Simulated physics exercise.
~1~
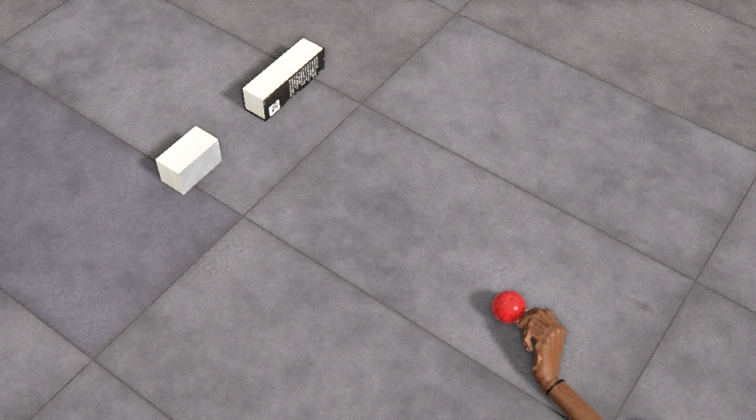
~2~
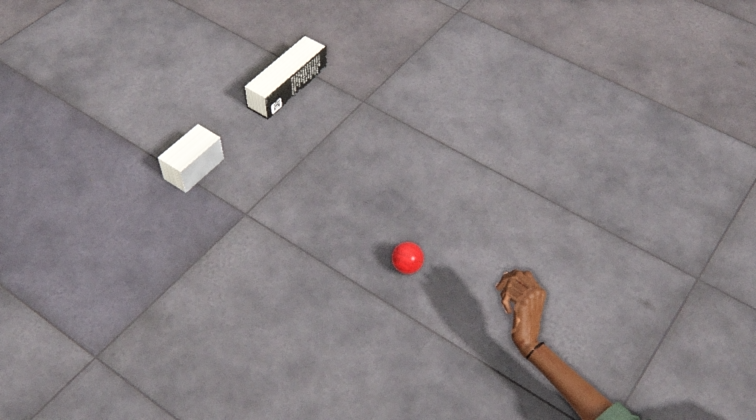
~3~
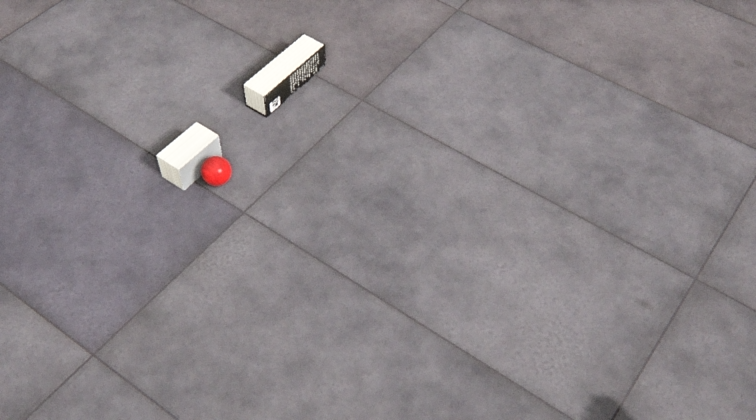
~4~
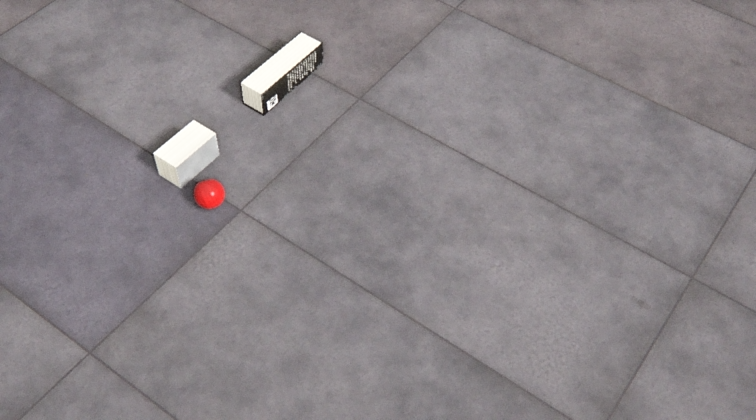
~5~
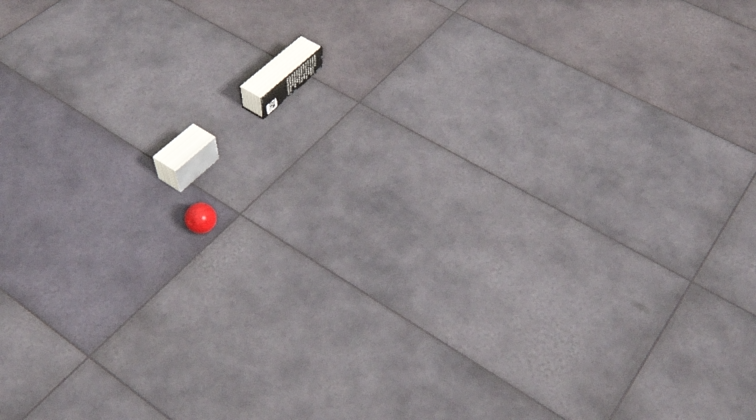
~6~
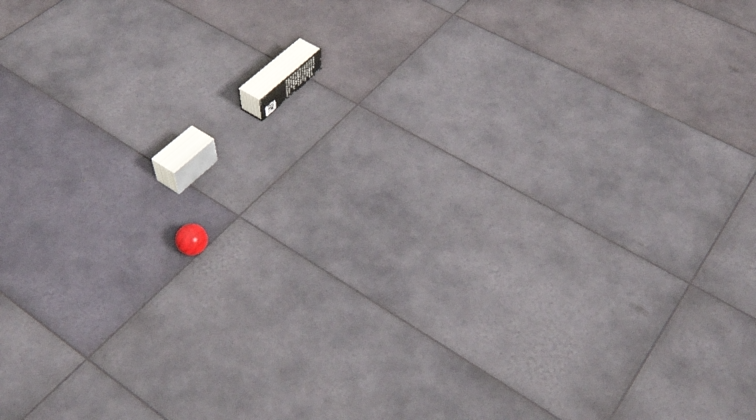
A hand rolls a red ball left into a white block, and it rebounds downward.
